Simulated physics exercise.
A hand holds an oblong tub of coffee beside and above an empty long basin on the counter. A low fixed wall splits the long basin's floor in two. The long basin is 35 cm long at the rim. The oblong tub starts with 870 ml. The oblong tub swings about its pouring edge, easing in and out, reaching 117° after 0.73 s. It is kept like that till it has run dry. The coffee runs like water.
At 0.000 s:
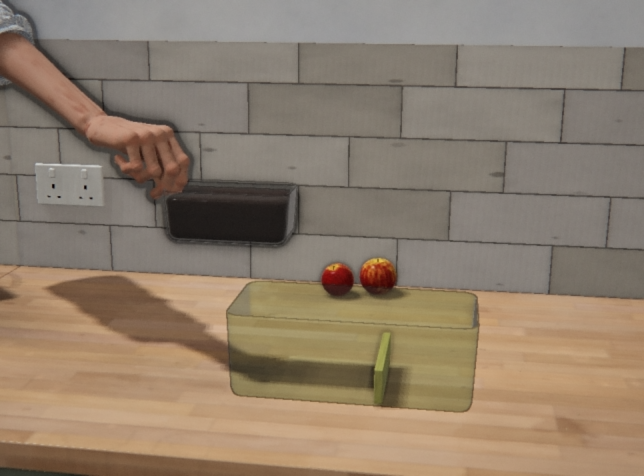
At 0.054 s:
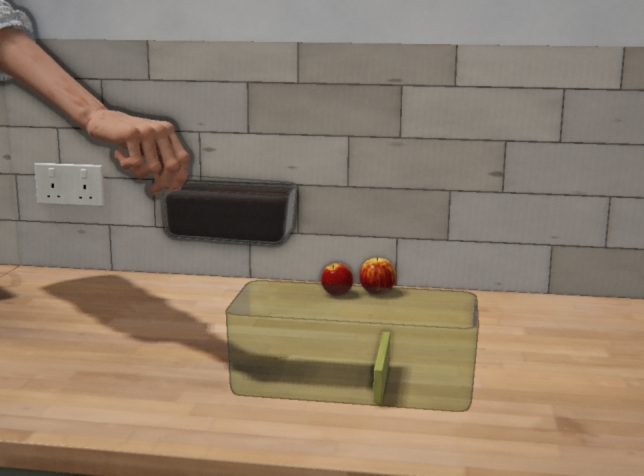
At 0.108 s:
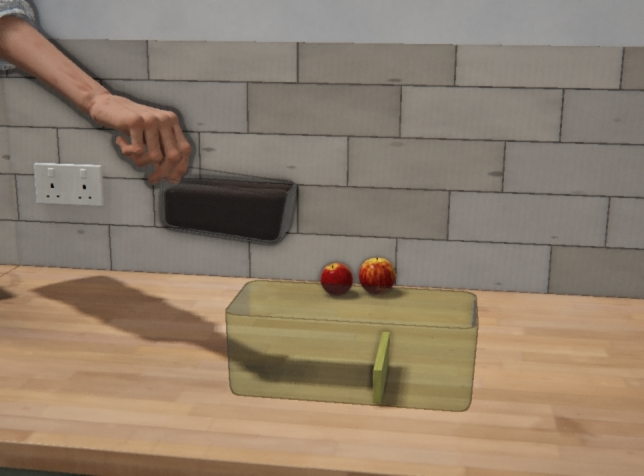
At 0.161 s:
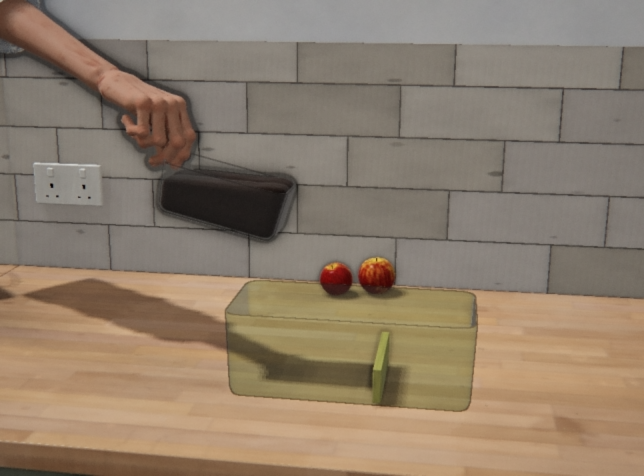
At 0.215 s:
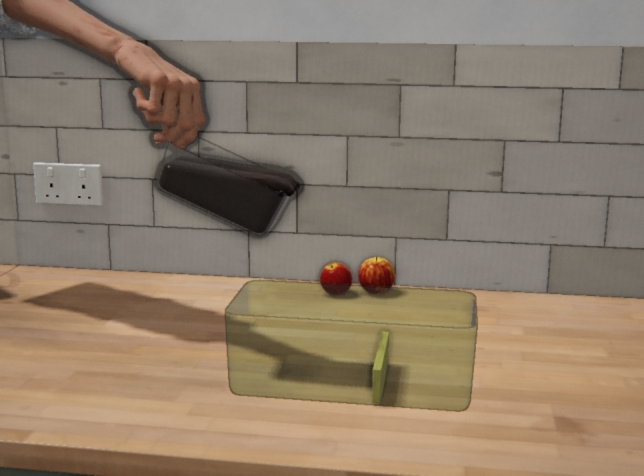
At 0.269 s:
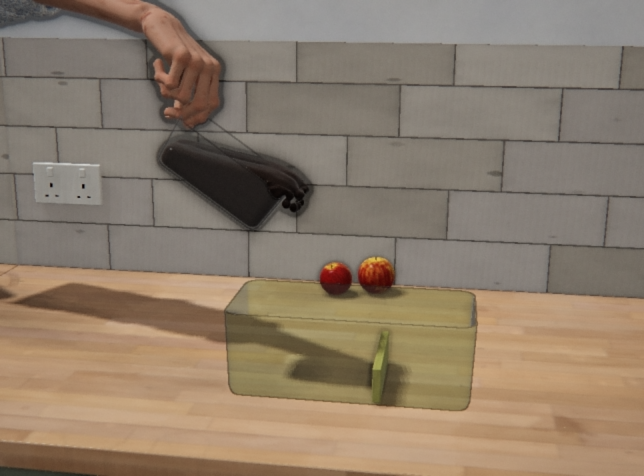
The clip shows a hand tilting an oblong tub of dark coffee rightward above a long, translucent green basin near two red apples on a wooden counter; as the tilt steepens, coffee begins running over the tub's right rim.
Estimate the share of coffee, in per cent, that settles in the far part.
The far part has some 55 per cent.
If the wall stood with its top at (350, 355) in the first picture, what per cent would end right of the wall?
In that case some 70 per cent.
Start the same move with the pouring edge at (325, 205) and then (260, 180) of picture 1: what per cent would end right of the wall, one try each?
In turn about 70 and 30 per cent.
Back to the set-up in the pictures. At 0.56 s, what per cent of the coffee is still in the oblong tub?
Some 14 per cent.
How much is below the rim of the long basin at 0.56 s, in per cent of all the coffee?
Some 18 per cent.
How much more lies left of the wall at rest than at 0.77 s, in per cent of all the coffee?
About 20 per cent.
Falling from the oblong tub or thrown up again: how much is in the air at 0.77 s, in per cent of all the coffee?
Some 12 per cent.
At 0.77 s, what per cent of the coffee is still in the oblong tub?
Some 0 per cent.
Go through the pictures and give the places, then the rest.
It leans 0°; its right rim is at (293, 191); the coffee meets the walls at (174, 192) and (292, 197); the long basin's rim runs from (238, 298) to (477, 312); the wall's top is at (383, 352), in the first frame.
It leans 2°; its right rim is at (292, 191); the coffee meets the walls at (173, 190) and (291, 195), in the second frame.
It leans 6°; its right rim is at (292, 191); the coffee meets the walls at (172, 185) and (291, 191), in the third frame.
It leans 14°; its right rim is at (291, 191); the coffee meets the walls at (171, 175) and (292, 187); 1 per cent is over the edge, in the fourth frame.
It leans 23°; its right rim is at (290, 191); the coffee meets the walls at (171, 161) and (291, 186); 4 per cent is over the edge, in the fifth frame.
It leans 35°; its right rim is at (290, 190); the coffee meets the walls at (172, 142) and (280, 174); 9 per cent is over the edge, in the sixth frame.
By 0.56 s the tilt is 102° and 15 per cent is still to pour, 12 is left of the wall and 6 right of it.
By 0.77 s the tilt is 117° and 0 per cent is still to pour, 14 is left of the wall and 69 right of it.
By 0.99 s the tilt is 117° and 0 per cent is still to pour, 28 is left of the wall and 52 right of it.
By 1.23 s the tilt is 117° and 0 per cent is still to pour, 33 is left of the wall and 55 right of it.
At rest 33 per cent lies left of the wall, 55 right of it and 11 outside.
